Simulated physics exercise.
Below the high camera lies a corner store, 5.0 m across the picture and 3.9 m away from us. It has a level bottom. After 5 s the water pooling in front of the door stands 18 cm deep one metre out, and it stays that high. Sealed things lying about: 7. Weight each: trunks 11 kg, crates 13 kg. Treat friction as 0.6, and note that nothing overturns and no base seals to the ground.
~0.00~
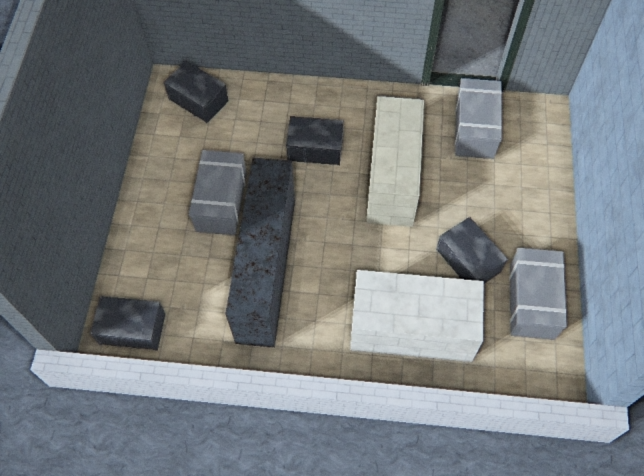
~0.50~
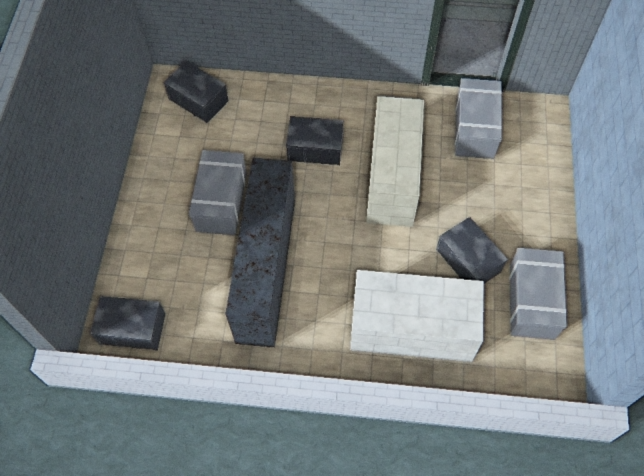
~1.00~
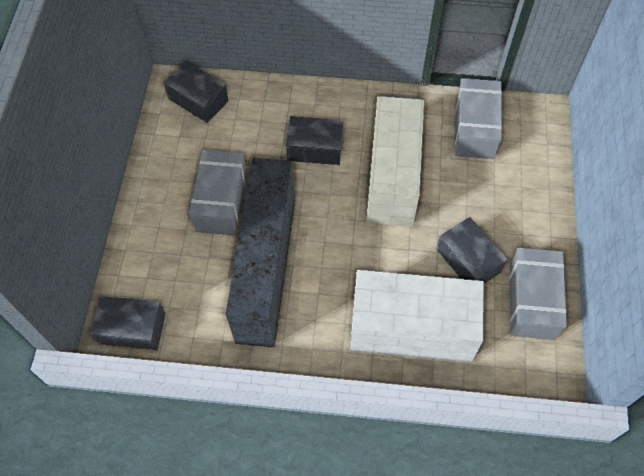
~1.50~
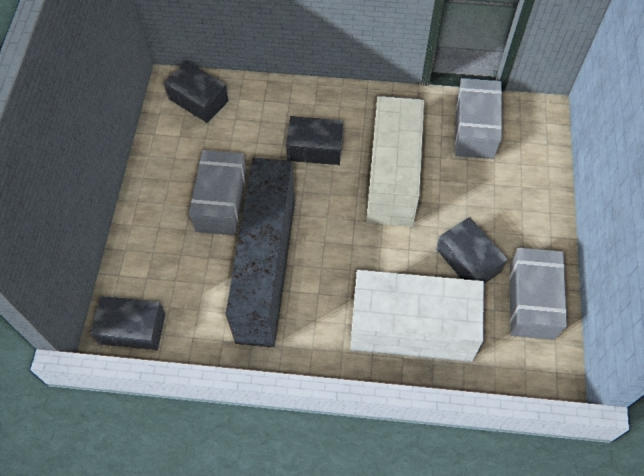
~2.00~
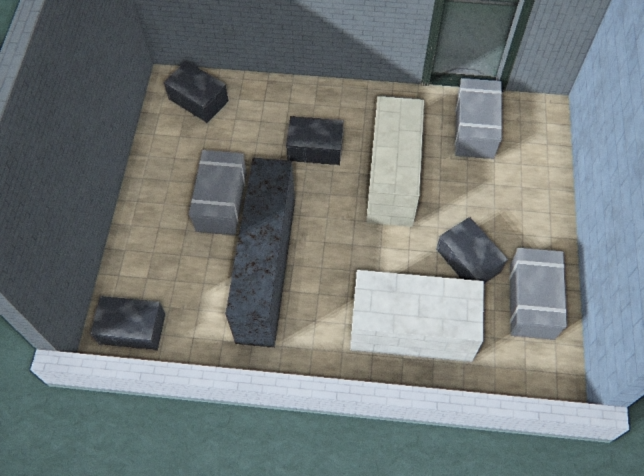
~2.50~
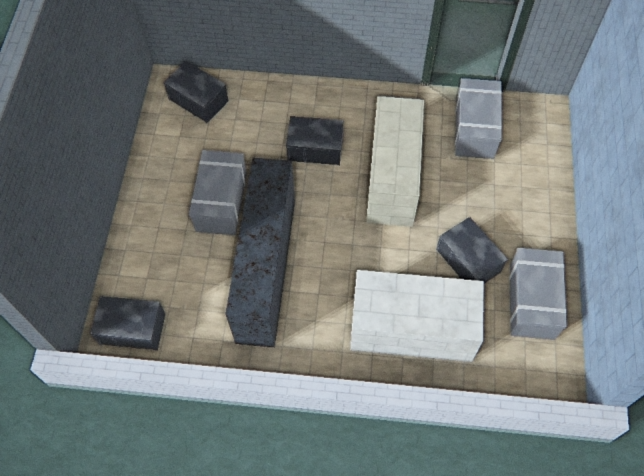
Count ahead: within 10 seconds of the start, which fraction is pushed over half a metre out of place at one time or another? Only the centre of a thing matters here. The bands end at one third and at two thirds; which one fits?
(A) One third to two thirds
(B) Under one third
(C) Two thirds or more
One third to two thirds (A).
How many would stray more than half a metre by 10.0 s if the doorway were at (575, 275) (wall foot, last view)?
Then the count would be 3.
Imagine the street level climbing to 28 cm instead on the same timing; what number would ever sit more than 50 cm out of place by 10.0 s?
Under that setup the answer is 3.
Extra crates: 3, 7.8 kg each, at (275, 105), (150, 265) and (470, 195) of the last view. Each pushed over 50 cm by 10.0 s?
In that order: Under, under, over.
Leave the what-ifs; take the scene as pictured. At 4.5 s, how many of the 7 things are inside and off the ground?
Count at that moment: 0.
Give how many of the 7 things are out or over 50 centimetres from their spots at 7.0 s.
By my tally, 1.
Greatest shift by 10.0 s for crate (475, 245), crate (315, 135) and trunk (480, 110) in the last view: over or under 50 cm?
Taking them in turn, the first is beyond the limit, the second within the limit and the third beyond the limit.
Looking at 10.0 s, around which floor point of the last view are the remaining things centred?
(345, 246).
After 3.5 s 0 of 7 are over 50 cm from their spots; 0 afloat.
After 4.5 s 0 of 7 are over 50 cm from their spots; 0 afloat.
After 7.0 s 1 of 7 are over 50 cm from their spots; 1 afloat.
After 10.0 s 3 of 7 are over 50 cm from their spots, and 3 have been at some point; 3 afloat.
